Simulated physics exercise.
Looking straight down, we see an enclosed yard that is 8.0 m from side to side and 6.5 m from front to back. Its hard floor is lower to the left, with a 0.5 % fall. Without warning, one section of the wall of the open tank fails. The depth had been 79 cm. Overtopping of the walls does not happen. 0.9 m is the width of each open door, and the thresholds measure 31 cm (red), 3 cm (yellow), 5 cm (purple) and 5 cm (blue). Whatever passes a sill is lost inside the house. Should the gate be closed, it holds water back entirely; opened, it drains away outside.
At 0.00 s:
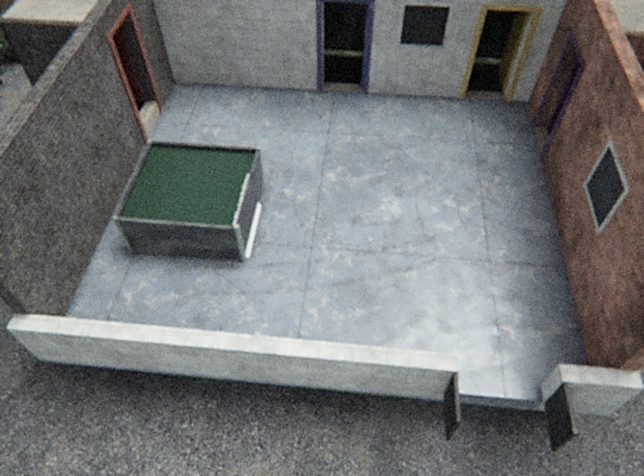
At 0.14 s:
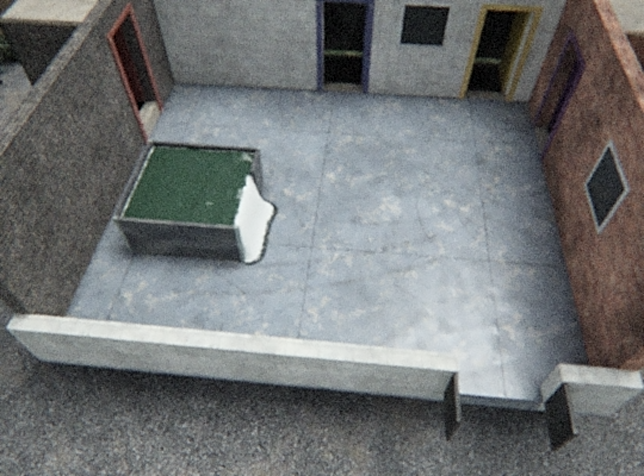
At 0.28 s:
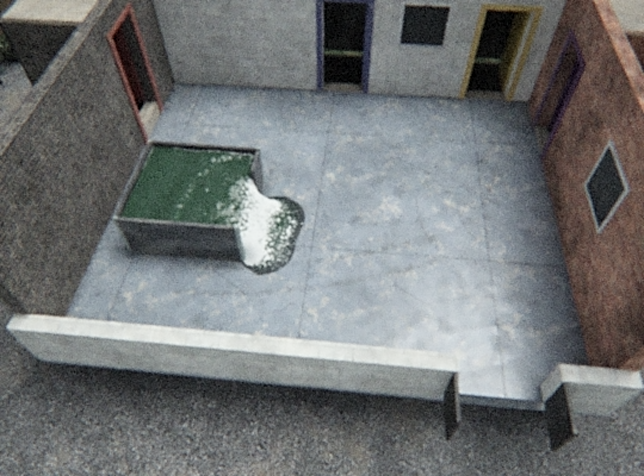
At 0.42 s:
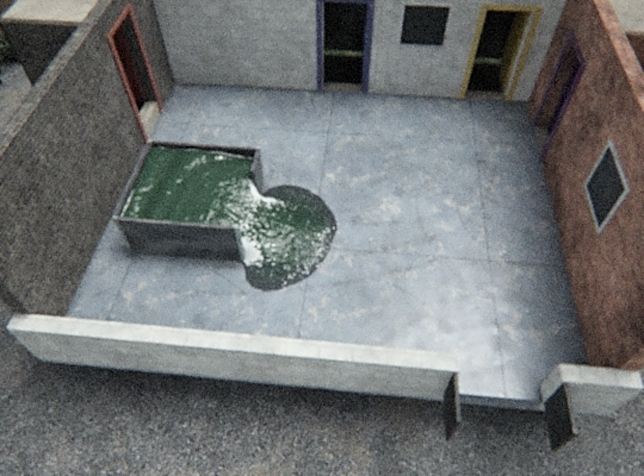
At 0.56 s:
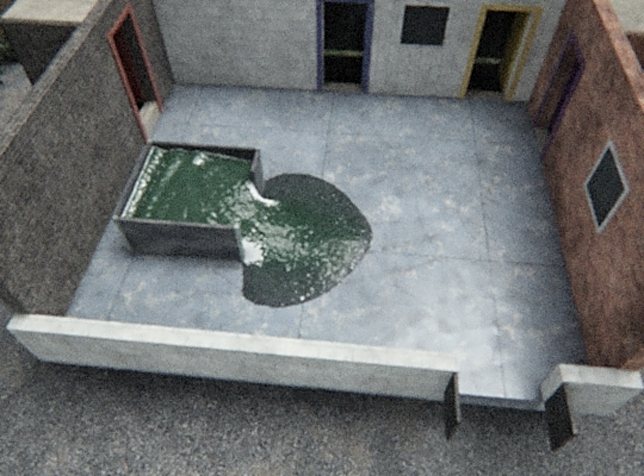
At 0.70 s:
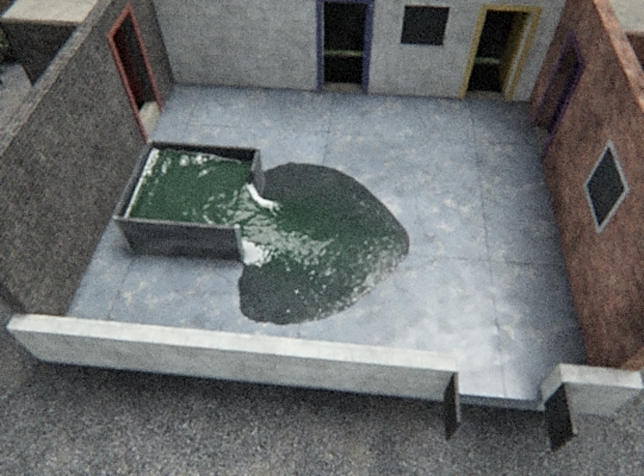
The clip opens on a walled yard seen from above, with a still, green-filled open tank at the left. Water bursts white through the tank's right side, then spreads rightward over the grey floor in a widening, rounded dark-green pool, while the surface inside the tank turns rippled and sinks slightly.
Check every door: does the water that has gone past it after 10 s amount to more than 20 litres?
One by one: Red door: The inflow ends up lower than the cap; yellow door: The inflow ends up higher than the cap; purple door: The inflow ends up higher than the cap; blue door: The inflow ends up lower than the cap.
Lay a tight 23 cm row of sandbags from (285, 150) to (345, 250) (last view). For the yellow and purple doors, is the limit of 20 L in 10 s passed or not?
Well, the yellow one ends up more than allowed and the purple one ends up within bounds.
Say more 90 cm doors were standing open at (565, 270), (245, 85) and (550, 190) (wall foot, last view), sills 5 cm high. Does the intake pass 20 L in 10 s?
Check each in turn: The first succeeds, the second fails, the third succeeds.
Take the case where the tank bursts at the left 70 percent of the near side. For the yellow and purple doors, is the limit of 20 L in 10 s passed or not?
Checking each door against the limit: Yellow tops it, purple does not exceed it.
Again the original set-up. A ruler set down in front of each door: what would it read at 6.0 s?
In centimetres - red: 0, yellow: 10, purple: 8, blue: 1.
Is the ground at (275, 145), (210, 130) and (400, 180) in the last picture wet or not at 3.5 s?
Status of the three spots: Free of it, free of it, inundated.
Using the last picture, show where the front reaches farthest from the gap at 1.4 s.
About pixel (558, 281).
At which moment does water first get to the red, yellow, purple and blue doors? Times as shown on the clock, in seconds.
Red not in the 10 s, yellow 3.4 s, purple 2.6 s, blue 6.0 s.
After 1.4 s water covers 35 % of the floor and is deepest (38 cm) near (257, 240); red door not reached, yellow door not reached, purple door not reached, blue door not reached.
After 2.2 s water covers 50 % of the floor and is deepest (35 cm) near (594, 389); red door not reached, yellow door not reached, purple door not reached, blue door not reached.
After 3.5 s water covers 55 % of the floor and is deepest (26 cm) near (592, 377); red door not reached, yellow door 5 cm at the sill, 0 L in, purple door 10 cm at the sill, 13 L in, blue door not reached.
After 6.0 s water covers 55 % of the floor and is deepest (12 cm) near (414, 372); red door not reached, yellow door 10 cm at the sill, 73 L in, purple door 8 cm at the sill, 27 L in, blue door 1 cm at the sill, 0 L in.
After 10.0 s water covers 90 % of the floor and is deepest (9 cm) near (173, 88); red door not reached, yellow door 7 cm at the sill, 177 L in, purple door 6 cm at the sill, 41 L in, blue door 6 cm at the sill, 1 L in.
